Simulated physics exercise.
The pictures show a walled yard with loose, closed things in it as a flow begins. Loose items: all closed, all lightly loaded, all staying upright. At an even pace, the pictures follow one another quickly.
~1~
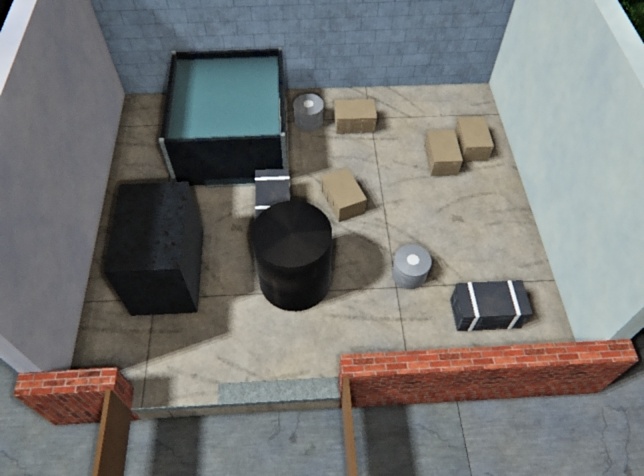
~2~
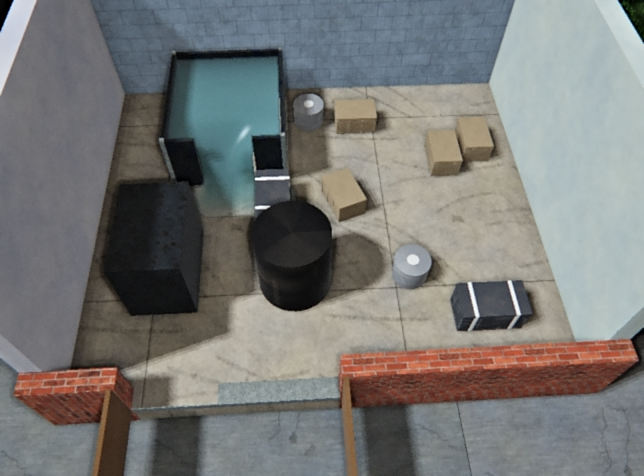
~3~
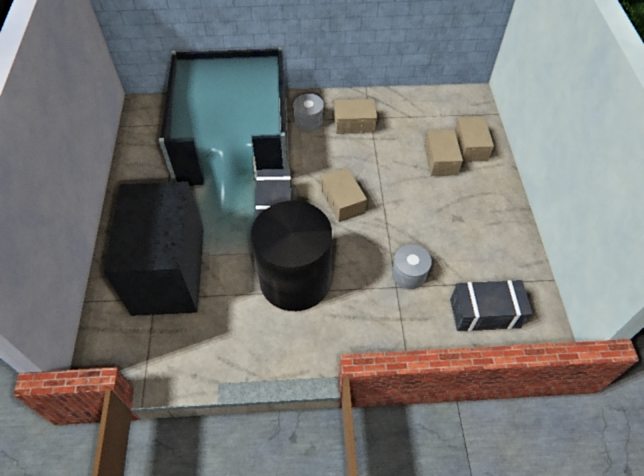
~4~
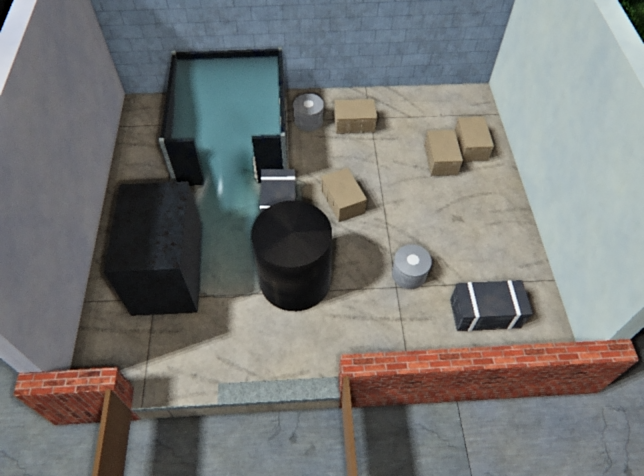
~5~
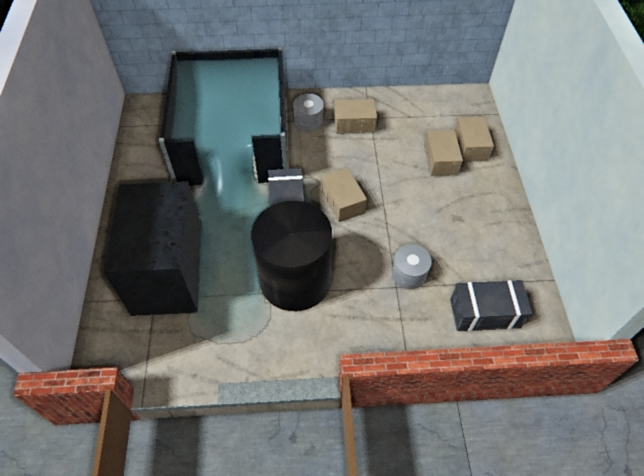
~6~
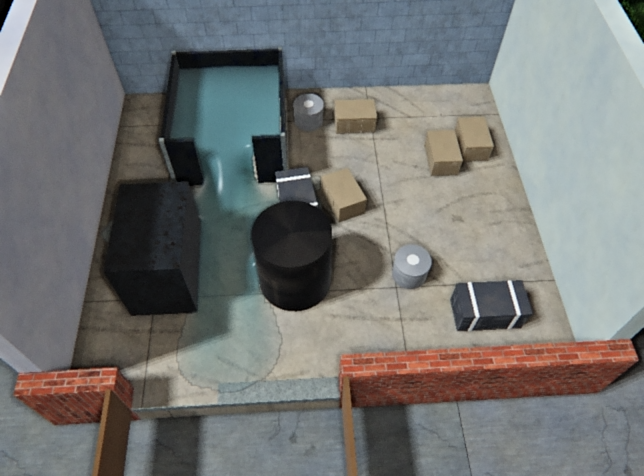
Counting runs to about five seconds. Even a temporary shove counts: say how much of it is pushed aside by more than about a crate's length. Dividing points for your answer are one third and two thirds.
Answer: A share under one third.
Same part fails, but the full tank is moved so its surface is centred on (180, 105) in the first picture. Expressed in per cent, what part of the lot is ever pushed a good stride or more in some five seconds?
Roughly 40 per cent.
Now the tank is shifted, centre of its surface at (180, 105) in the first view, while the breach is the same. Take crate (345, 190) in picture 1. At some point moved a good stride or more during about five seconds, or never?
Answer: That far or more.
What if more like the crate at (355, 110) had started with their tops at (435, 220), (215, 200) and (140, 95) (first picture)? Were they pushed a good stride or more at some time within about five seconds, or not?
One by one: Knocked well away; knocked well away; hardly budges.
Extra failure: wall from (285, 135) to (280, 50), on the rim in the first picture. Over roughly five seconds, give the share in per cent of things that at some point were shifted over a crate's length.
Near 90 in a hundred.
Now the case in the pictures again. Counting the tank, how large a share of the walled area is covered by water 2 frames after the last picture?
That works out to about 25 in a hundred.
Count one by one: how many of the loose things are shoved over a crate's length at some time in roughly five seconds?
It comes out at 1.
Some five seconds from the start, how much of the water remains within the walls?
It comes out at 62 parts in a hundred.
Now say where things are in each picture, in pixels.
The first picture shows a trunk at (272, 192), on the bottom; a crate at (445, 145), on the bottom; 0 of 8 have shifted.
The second picture shows a trunk at (272, 192) rests on the ground; a crate at (445, 145) rests on the ground; 0 of 8 have shifted.
The third picture shows a trunk at (273, 193) rests on the ground; a crate at (445, 145), on the bottom; 0 of 8 have shifted.
The fourth picture shows a trunk at (278, 192), on the bottom, close to its start; a crate at (445, 145) rests on the ground; 1 of 8 have shifted.
The fifth picture shows a trunk at (286, 192), on the bottom, close to its start; a crate at (445, 145), on the bottom; 1 of 8 have shifted.
The sixth picture shows a trunk at (297, 192) rests on the ground, a stride from its start; a crate at (445, 145), on the bottom; 1 of 8 have shifted.
A moment on, 1 of 8 are well off their spots; 0 afloat.
Next, 1 of 8 are well off their spots; 0 afloat.
Later, 1 of 8 are well off their spots; 0 afloat.
In the end, 1 of 8 are well off their spots, and 1 have been at some point; 0 afloat.
